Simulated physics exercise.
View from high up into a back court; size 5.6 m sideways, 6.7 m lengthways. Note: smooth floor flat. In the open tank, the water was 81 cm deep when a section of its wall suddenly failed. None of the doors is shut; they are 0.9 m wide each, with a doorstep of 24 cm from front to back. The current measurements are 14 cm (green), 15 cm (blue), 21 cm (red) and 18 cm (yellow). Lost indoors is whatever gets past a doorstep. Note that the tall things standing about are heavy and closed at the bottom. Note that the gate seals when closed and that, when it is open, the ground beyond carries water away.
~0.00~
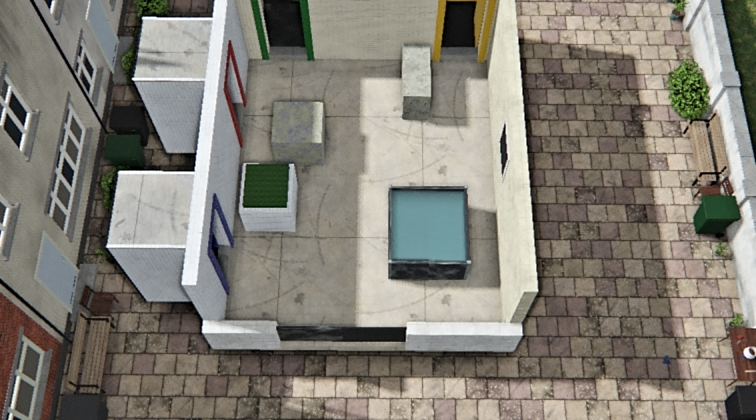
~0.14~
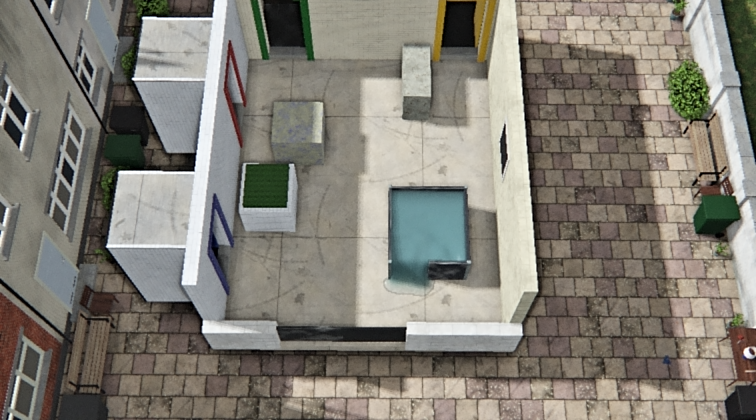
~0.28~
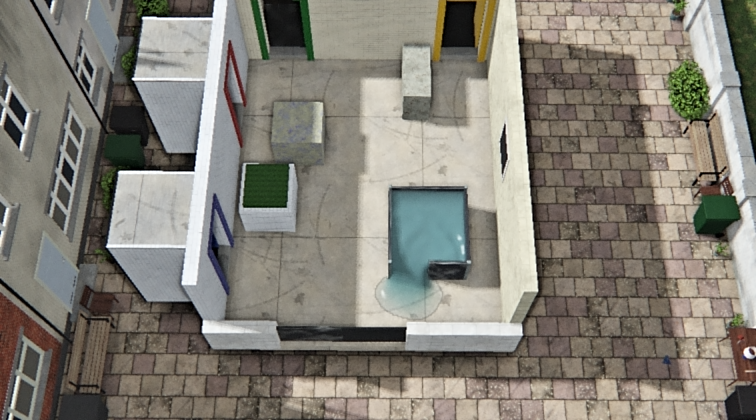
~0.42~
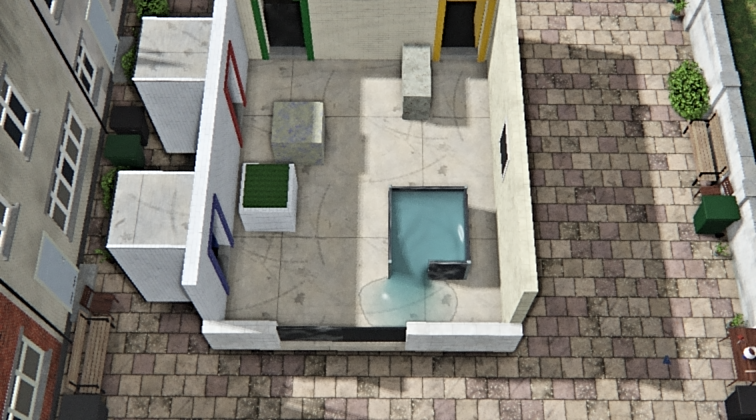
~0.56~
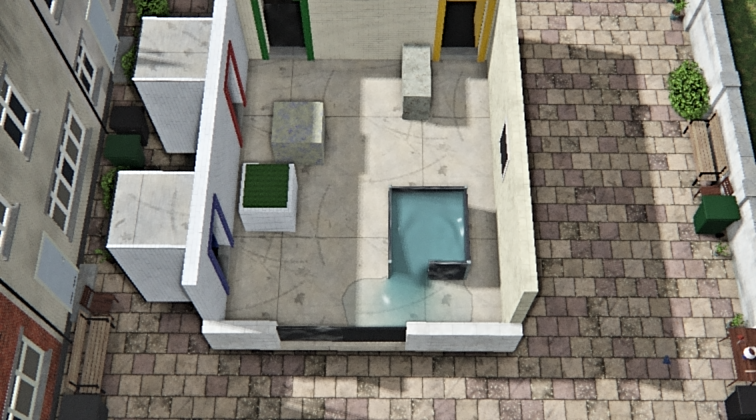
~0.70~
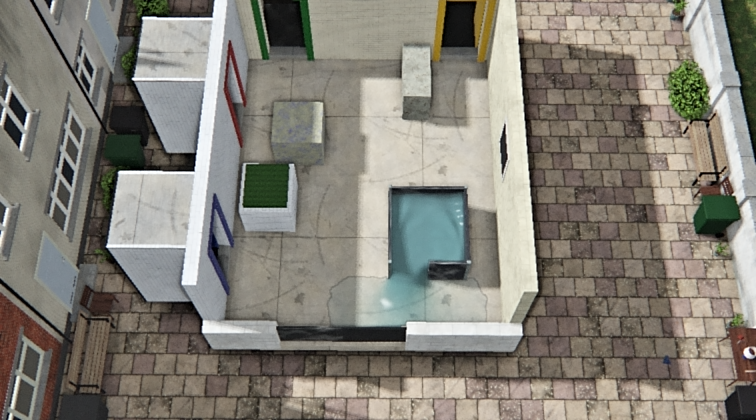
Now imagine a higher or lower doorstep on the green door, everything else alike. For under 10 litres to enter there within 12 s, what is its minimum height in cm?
Its minimum height would be about 6 cm.
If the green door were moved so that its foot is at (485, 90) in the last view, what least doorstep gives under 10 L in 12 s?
Roughly 9.5 cm, give or take.
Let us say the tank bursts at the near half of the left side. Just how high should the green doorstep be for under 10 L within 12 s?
You'd want it roughly 7.0 centimetres tall.
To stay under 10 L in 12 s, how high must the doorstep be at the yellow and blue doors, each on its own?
Some 12.5 cm for yellow, some 17 cm for blue.
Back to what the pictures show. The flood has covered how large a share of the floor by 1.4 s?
Roughly 15 percent of the floor is wet.
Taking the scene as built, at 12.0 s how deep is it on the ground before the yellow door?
The depth there is around 7.0 cm.
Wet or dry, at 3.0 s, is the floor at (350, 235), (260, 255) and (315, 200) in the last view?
One by one: Clear, drenched, clear.
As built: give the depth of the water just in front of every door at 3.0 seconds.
Door by door, in centimetres - green 0, blue 19, red 0, yellow 0.
After 1.4 s water covers 15 % of the floor, deepest (48 cm) near (404, 334); it has not reached the green door.
After 3.0 s water covers 40 % of the floor, deepest (28 cm) near (404, 334); it has not reached the green door.
After 12.0 s water covers 100 % of the floor, deepest (8 cm) near (395, 67); 5 cm at the green door, 0 litres in over its 14 cm doorstep.
At the green door as built, the water arrived by 4.4 s and peaked near 9 cm at 5.2 s.
Run again over the same 12 s with other heights there, 16 litres in over 5.5 cm, 3 litres over 7.5 cm. The limit of 10 litres is kept from about 6 cm up.
